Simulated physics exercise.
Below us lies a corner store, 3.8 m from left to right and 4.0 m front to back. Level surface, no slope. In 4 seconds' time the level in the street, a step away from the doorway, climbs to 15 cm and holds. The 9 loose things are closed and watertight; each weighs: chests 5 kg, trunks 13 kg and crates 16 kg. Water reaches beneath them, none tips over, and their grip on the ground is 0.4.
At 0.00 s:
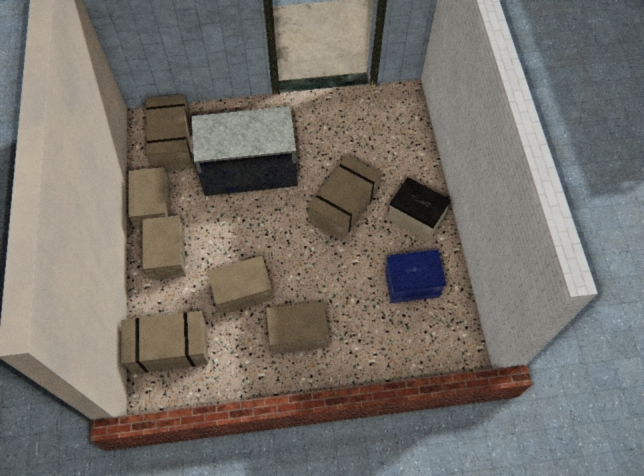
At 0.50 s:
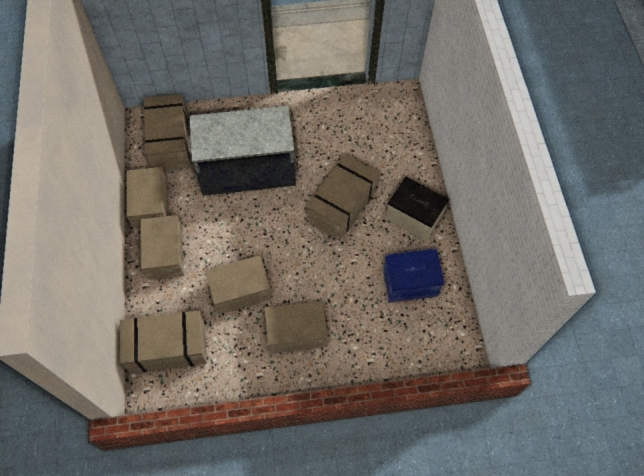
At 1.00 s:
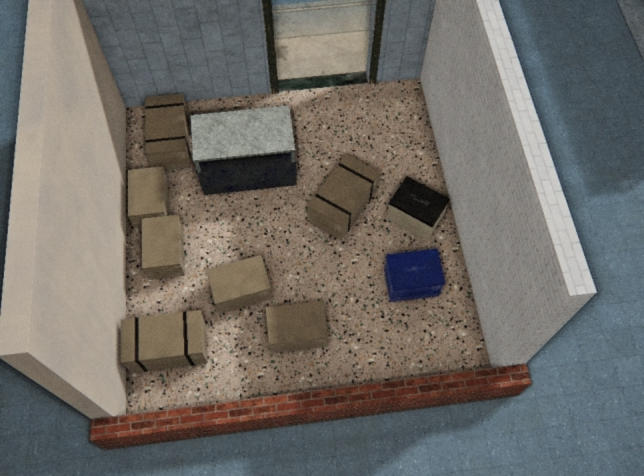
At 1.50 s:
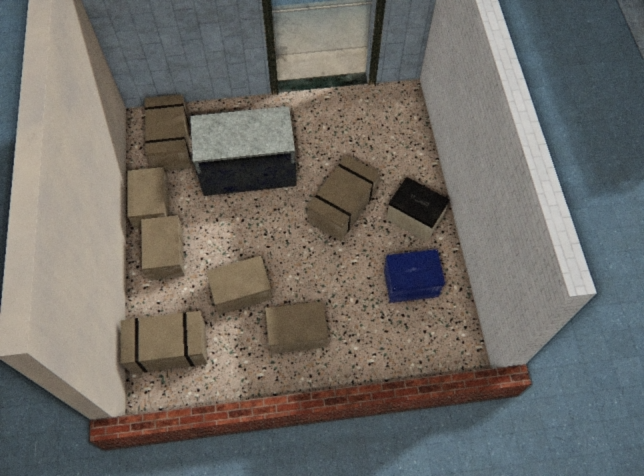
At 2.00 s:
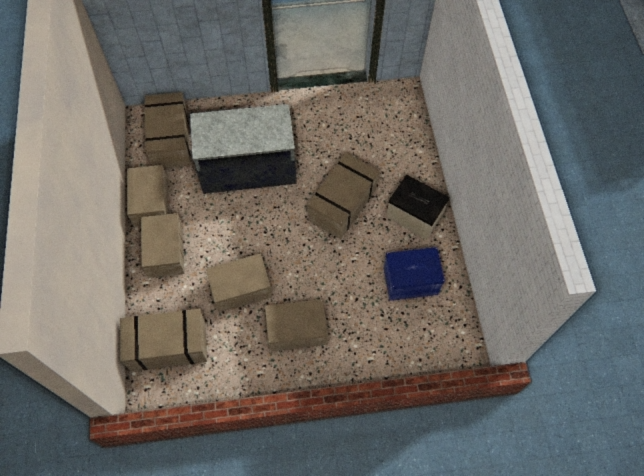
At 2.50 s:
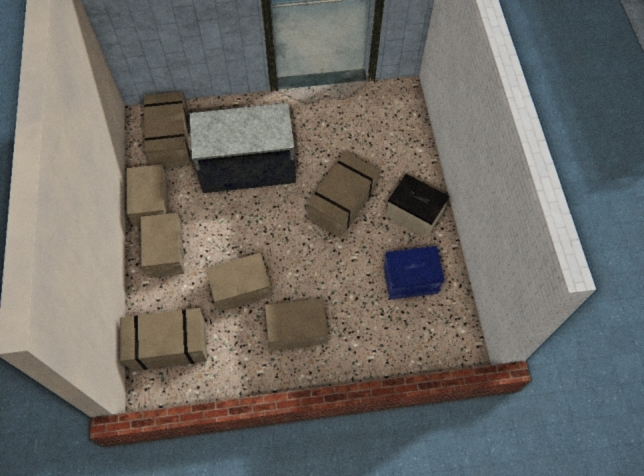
In a small store seen from above, brown boxes, a blue chest and a dark-topped box all stayed put around a counter, while the ground outside and beyond the doorway gradually turned bluer.
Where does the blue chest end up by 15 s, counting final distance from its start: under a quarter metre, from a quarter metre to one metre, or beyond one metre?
Looks like it will get pushed a long way.
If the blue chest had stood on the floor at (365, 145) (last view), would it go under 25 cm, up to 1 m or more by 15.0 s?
I'd say it goes a long distance.
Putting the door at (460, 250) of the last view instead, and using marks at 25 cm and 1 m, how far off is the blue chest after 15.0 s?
With that change, the blue chest makes a small move.
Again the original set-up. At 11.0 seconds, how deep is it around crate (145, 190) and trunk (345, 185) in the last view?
Depth approx. 4 cm / 6 cm.
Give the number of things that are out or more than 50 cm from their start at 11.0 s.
It comes to 3.
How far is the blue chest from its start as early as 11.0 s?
Displacement by then near 100 cm.
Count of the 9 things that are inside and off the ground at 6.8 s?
Just then, the number is 2.
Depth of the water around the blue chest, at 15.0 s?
About 10 cm.
After 3.5 s the blue chest is near (415, 266), 0.0 m from its start, aground; 0 afloat.
After 6.8 s the blue chest is near (428, 328), 0.7 m from its start, aground; 2 afloat.
After 11.0 s the blue chest is near (410, 354), 1.0 m from its start, afloat; 6 afloat.
After 15.0 s the blue chest is near (336, 364), 1.4 m from its start, afloat; 9 afloat.
